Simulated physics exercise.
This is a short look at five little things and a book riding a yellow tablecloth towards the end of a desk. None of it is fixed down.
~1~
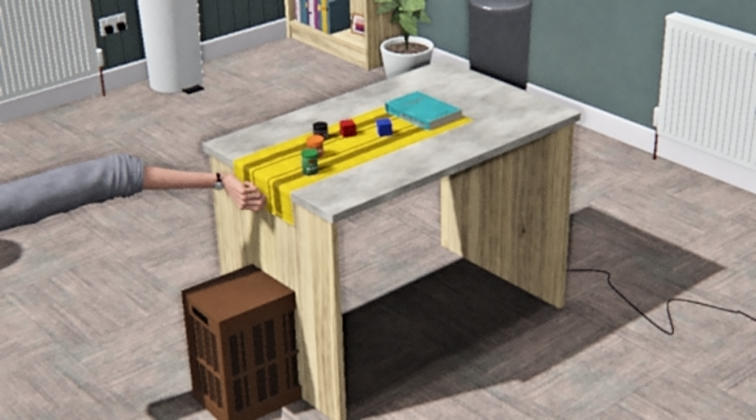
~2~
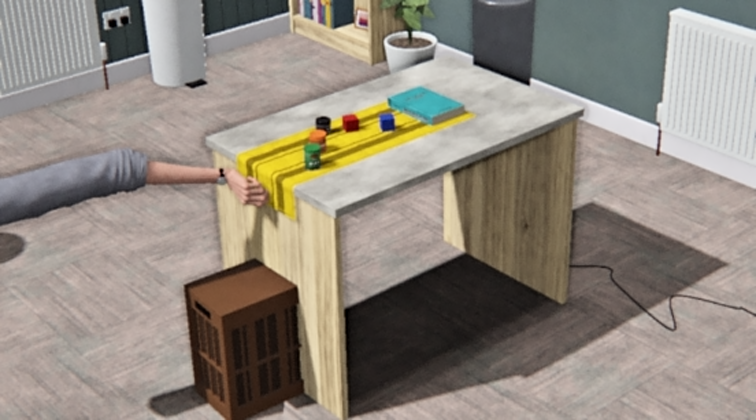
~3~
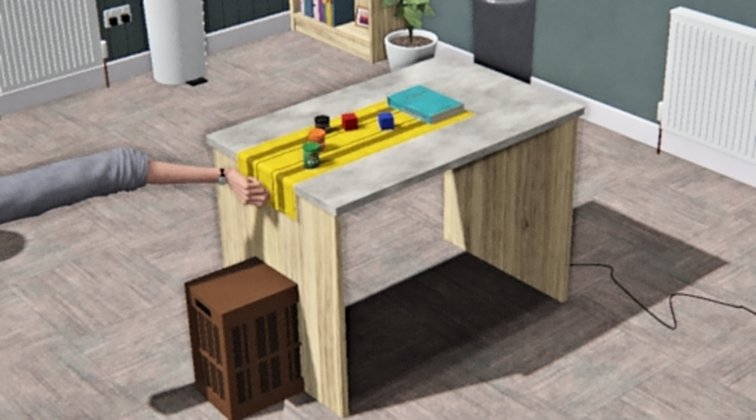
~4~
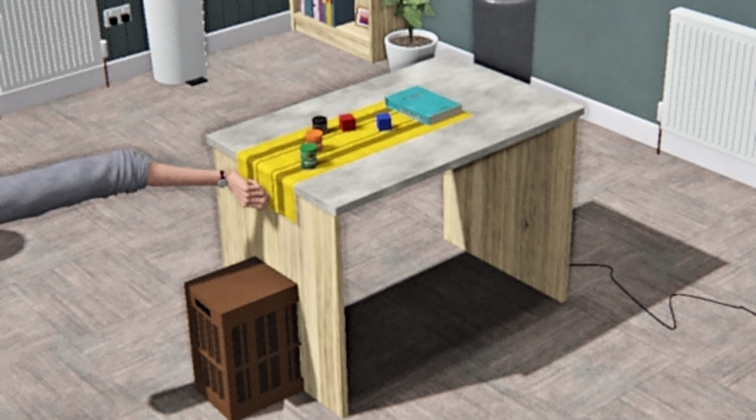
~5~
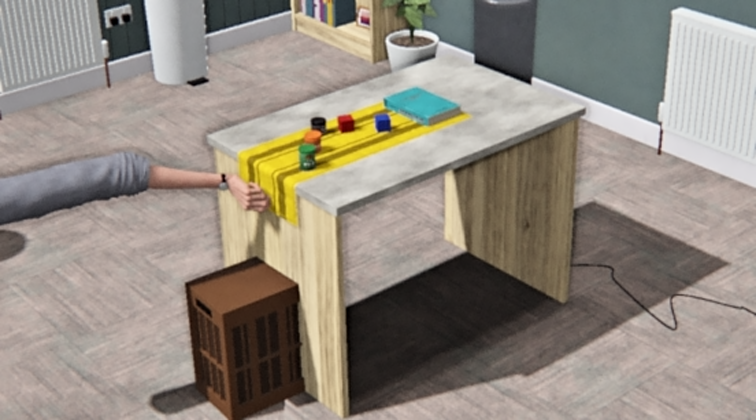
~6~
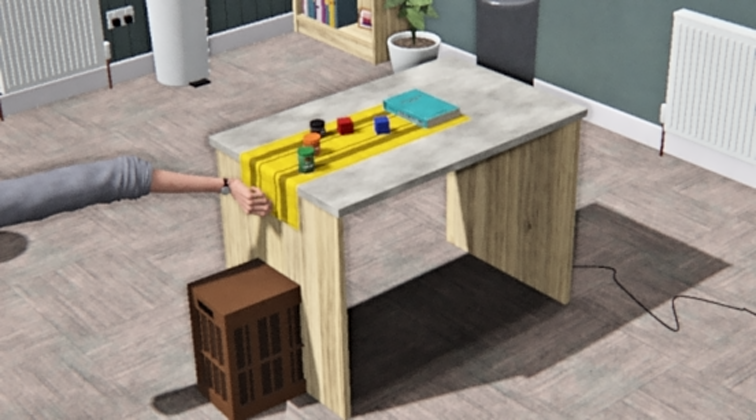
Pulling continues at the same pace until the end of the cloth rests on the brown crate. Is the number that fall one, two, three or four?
Just two fall.
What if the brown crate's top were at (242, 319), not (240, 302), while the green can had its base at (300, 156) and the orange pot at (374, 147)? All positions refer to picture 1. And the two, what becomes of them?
The green can is lost, the orange pot stays put.
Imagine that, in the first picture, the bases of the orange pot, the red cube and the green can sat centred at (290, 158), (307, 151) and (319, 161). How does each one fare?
So the orange pot leaves the top, the red cube leaves the top, and the green can leaves the top.
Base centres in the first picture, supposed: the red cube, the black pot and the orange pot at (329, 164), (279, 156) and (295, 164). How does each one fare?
The red cube ends up off; the black pot ends up off; the orange pot ends up off.
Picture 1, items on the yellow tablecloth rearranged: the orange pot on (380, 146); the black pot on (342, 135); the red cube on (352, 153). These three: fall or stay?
Watch the orange pot hang on, the black pot hang on and the red cube hang on.
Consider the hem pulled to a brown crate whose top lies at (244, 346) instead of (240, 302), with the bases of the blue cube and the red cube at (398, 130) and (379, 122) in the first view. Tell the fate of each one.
The blue cube keeps its place on top, the red cube holds on.
A little later, hem near (271, 236); all still up.
Next, hem near (272, 259); green can gone.
Later still, hem on the crate; green can and orange pot gone.
When it is over, hem on the crate; green can and orange pot gone. It carries off two.
